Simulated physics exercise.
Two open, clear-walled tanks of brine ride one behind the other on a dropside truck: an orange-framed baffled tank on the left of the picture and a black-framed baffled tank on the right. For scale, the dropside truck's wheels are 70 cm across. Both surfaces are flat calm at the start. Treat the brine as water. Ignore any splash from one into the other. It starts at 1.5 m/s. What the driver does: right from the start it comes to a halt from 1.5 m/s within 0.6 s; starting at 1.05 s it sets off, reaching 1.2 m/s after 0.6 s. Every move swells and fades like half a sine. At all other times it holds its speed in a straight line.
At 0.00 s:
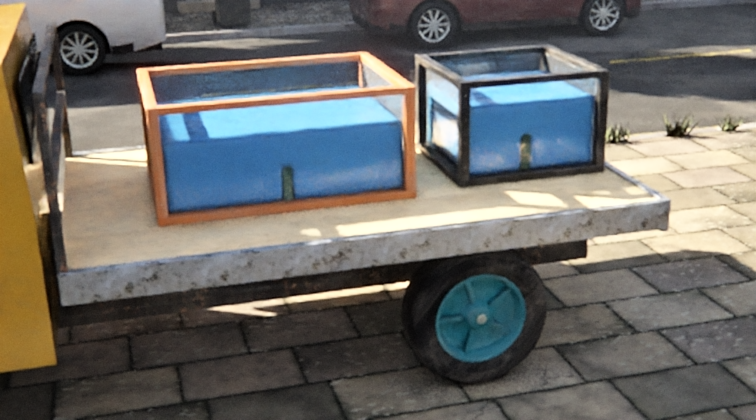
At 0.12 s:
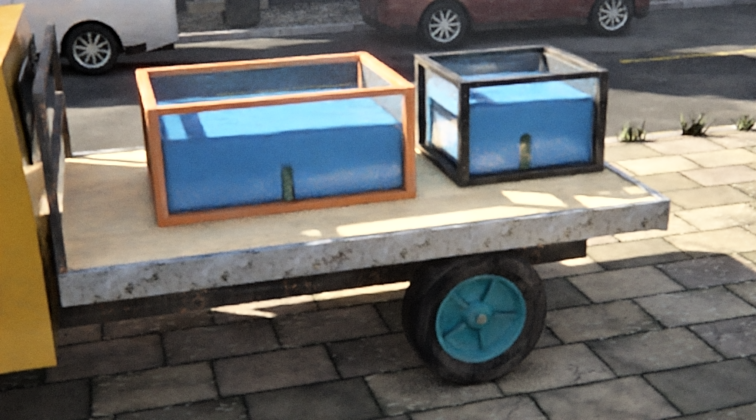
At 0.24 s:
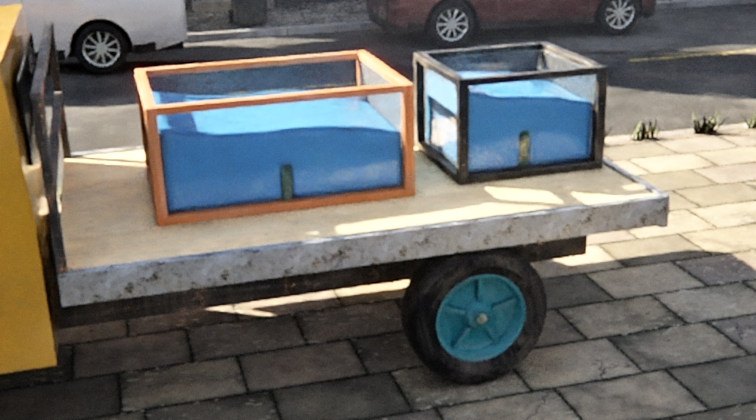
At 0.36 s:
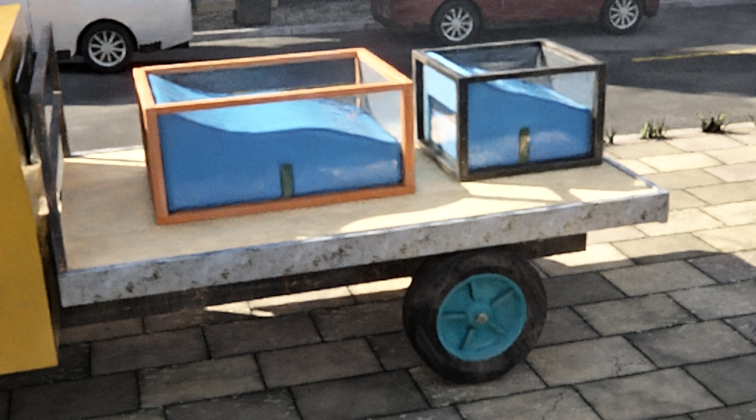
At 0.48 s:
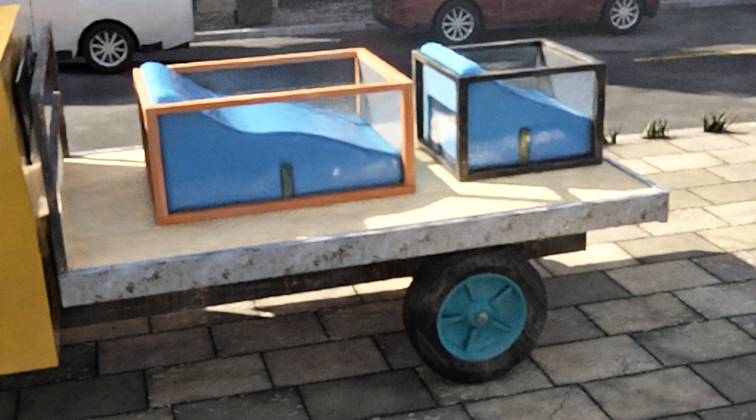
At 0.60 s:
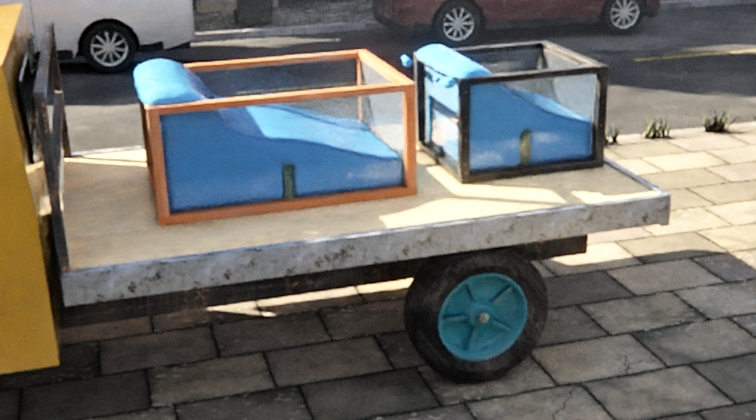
A flatbed truck carried two open, clear-walled tanks of blue liquid, one orange-framed and one black-framed, and the liquid in both tilted, climbing steeply up the left sides and sinking on the right.
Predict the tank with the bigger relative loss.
The left tank loses the larger share.
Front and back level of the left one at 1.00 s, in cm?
About 40 cm in front and 26 cm behind.
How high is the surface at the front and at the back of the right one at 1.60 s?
Front 24 cm, back 40 cm.
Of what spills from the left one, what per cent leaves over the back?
Some 70 per cent of it.
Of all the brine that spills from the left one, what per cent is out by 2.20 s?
Some 100 per cent by then.
Then, 1.00 s in, the left one has lost 2 per cent, over the front (front 40 cm, back 27 cm); the right one has lost 3 per cent, over the front (front 31 cm, back 50 cm).
Then, 1.60 s in, the left one has lost 2 per cent, over the front (front 15 cm, back 56 cm); the right one has lost 4 per cent, mostly over the front, some over the back (front 24 cm, back 39 cm).
Then, 2.20 s in, the left one has lost 7 per cent, mostly over the back, some over the front (front 49 cm, back 27 cm); the right one has lost 4 per cent, mostly over the front, some over the back (front 39 cm, back 28 cm).
Then, 4.64 s in, the left one has lost 7 per cent, mostly over the back, some over the front; the right one has lost 4 per cent, mostly over the front, some over the back.
